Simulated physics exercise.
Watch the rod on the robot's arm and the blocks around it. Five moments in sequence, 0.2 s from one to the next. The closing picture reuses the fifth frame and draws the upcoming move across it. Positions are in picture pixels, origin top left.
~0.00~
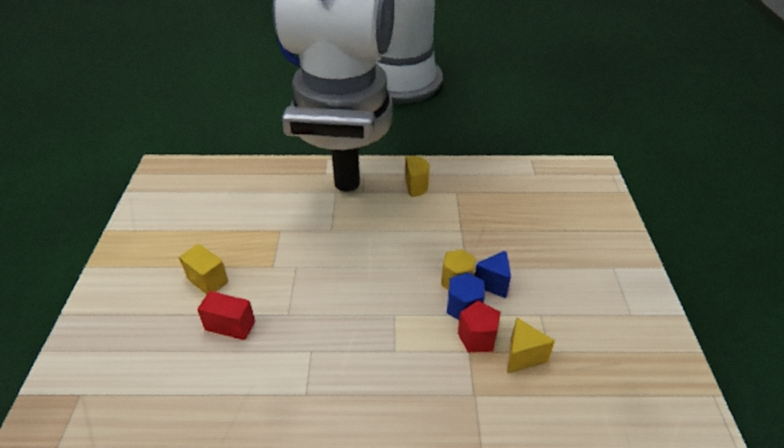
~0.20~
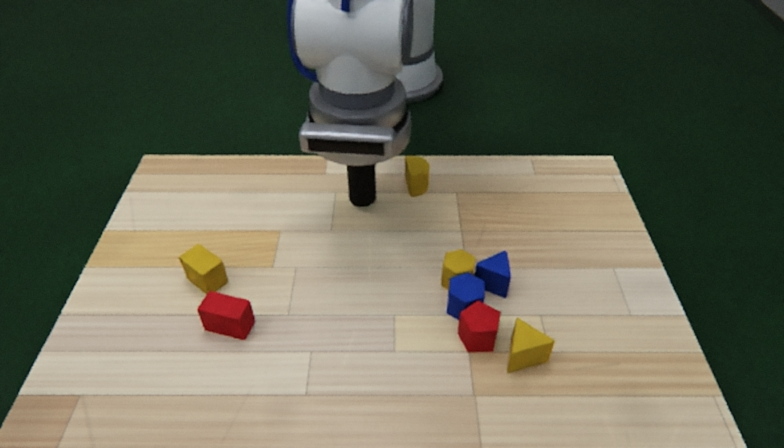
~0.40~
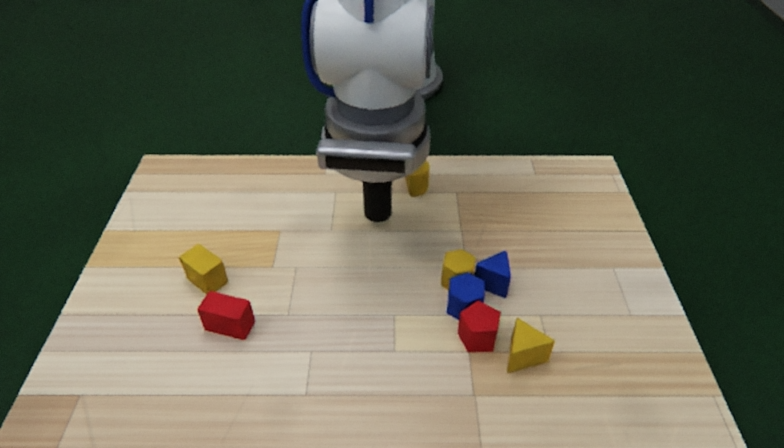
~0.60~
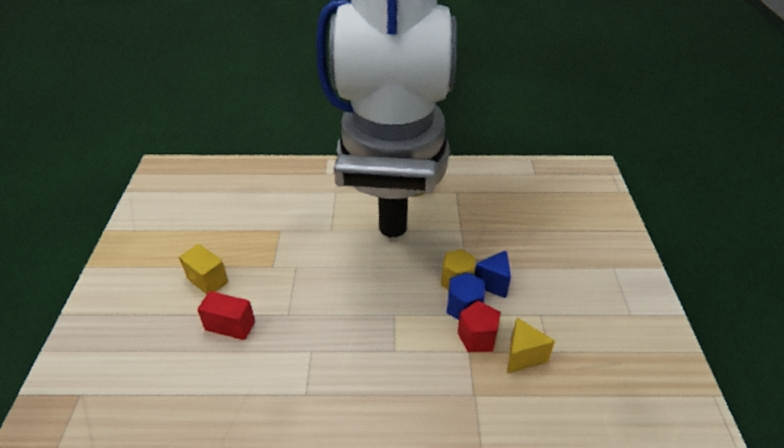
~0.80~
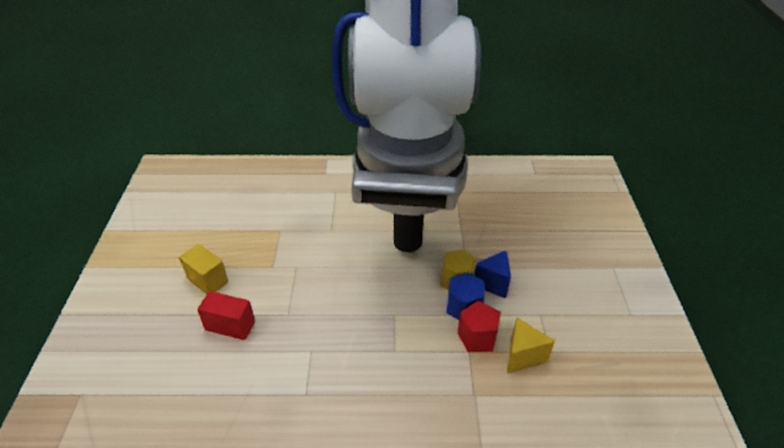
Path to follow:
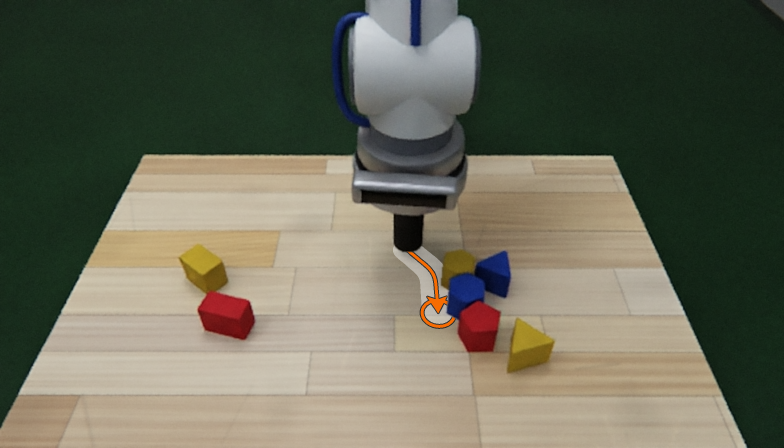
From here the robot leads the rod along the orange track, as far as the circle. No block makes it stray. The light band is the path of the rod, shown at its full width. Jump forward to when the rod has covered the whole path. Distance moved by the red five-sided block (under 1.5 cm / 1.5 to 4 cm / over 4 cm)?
The under 1.5 cm band.
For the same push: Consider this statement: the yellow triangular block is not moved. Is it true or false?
It is true.
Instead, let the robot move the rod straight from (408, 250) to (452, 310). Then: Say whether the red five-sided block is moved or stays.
It ends up somewhere else.
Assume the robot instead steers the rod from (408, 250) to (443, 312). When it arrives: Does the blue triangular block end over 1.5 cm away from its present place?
That would be a no.
Path on the board, from (408, 250) over (427, 267) and (436, 288) to (438, 313).
The first path, step by step. Halfway along, rod at (435, 270); yellow hexagonal block at (467, 263); blue hexagonal block at (470, 289); blue triangular block at (503, 264).
At the end, rod at (439, 305); yellow hexagonal block at (470, 265); blue hexagonal block at (476, 293); red five-sided block at (484, 324); blue triangular block at (506, 264), turned 15° anticlockwise; yellow triangular block in place.
